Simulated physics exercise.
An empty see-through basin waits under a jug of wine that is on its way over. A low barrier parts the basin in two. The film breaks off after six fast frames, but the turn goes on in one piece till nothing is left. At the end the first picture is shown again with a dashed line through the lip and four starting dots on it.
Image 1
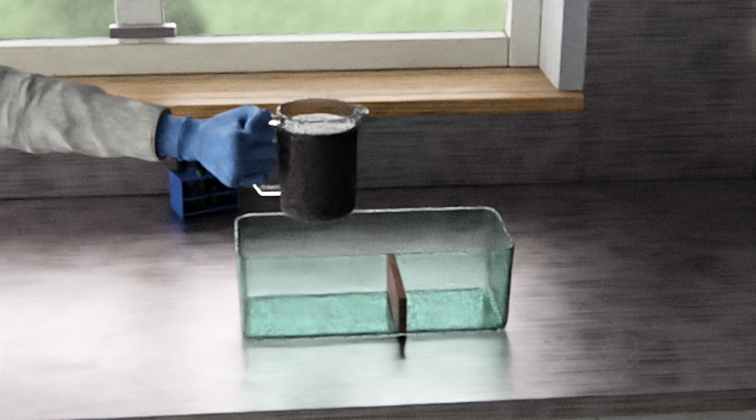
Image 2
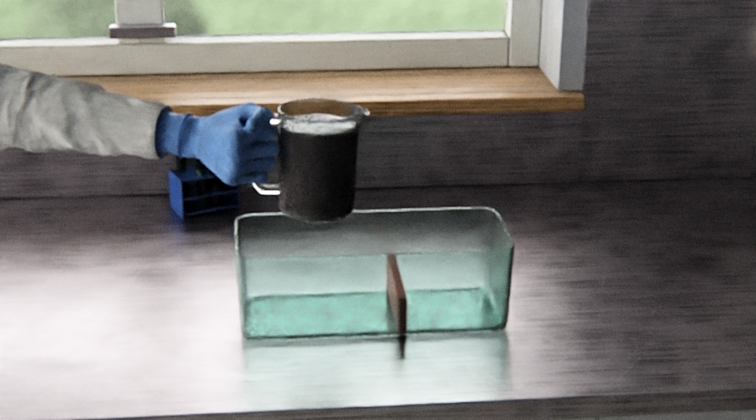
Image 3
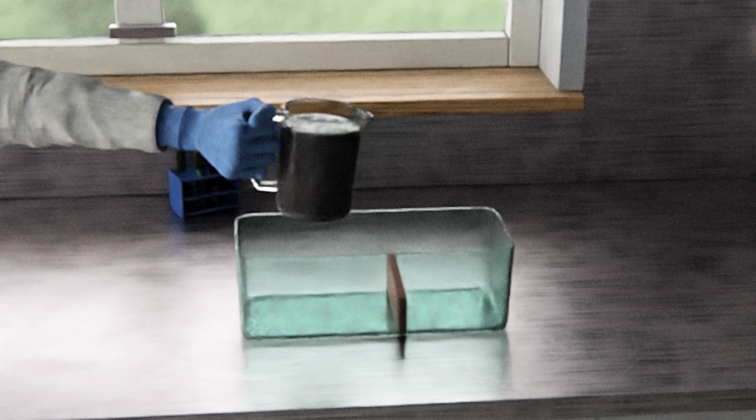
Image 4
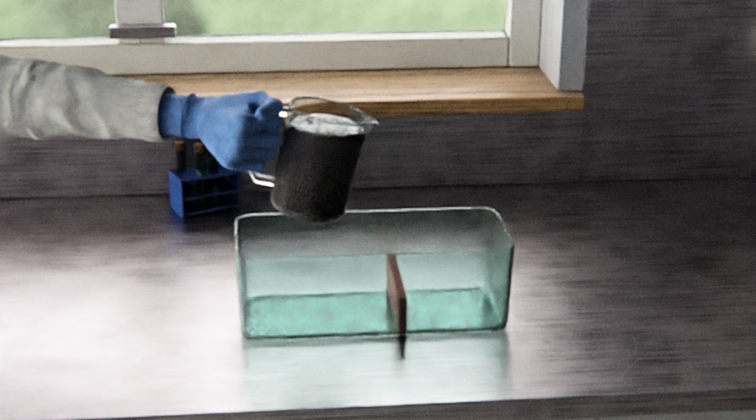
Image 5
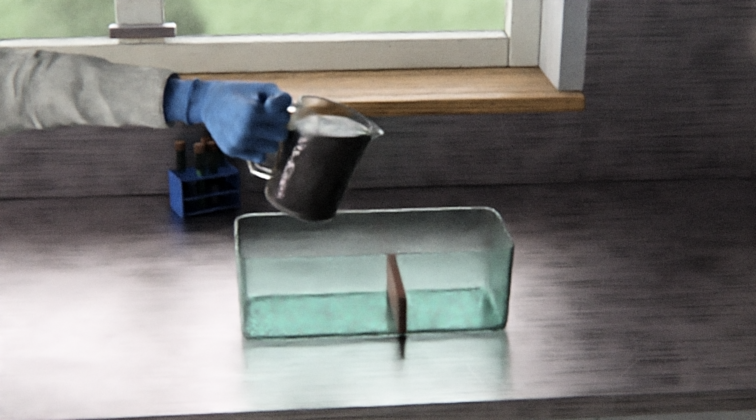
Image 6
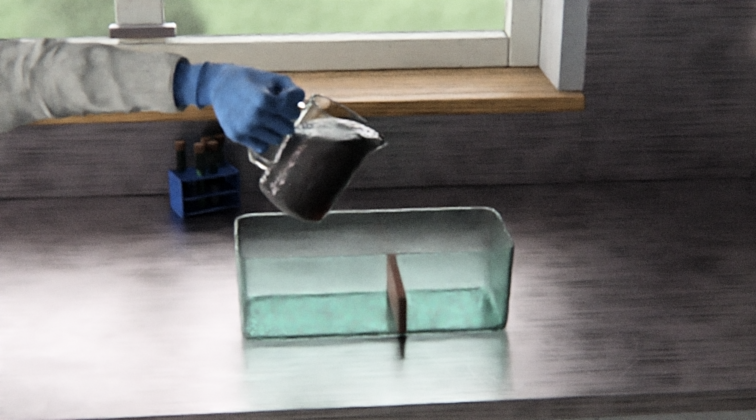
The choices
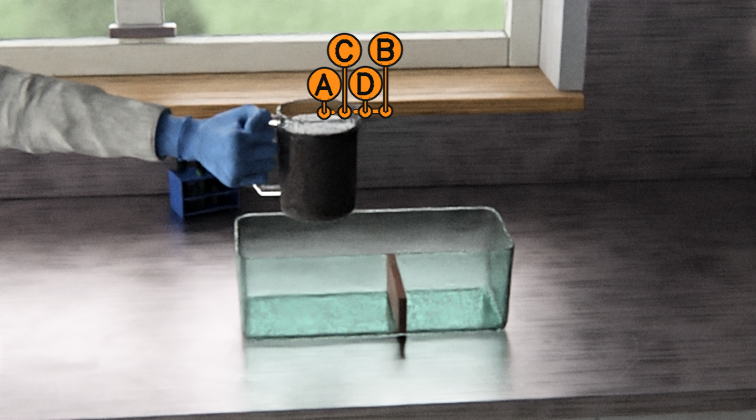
In this clip, a blue-gloved hand holds a clear jug of dark liquid above a see-through basin parted by a low brown barrier, then steadily tilts the jug to the right, with no liquid leaving it.
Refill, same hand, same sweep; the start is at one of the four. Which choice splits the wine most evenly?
Spot C.
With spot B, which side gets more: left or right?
The right side.
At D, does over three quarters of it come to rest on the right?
Yes, it does.
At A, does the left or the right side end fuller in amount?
The left side.
In orange, A at (324, 112); B at (385, 111); C at (344, 112); D at (365, 111).
With A, about 89 % ends left of the wall and 9 % right of it.
With B, about 4 % ends left of the wall and 95 % right of it.
With C, about 47 % ends left of the wall and 52 % right of it.
With D, about 8 % ends left of the wall and 91 % right of it.
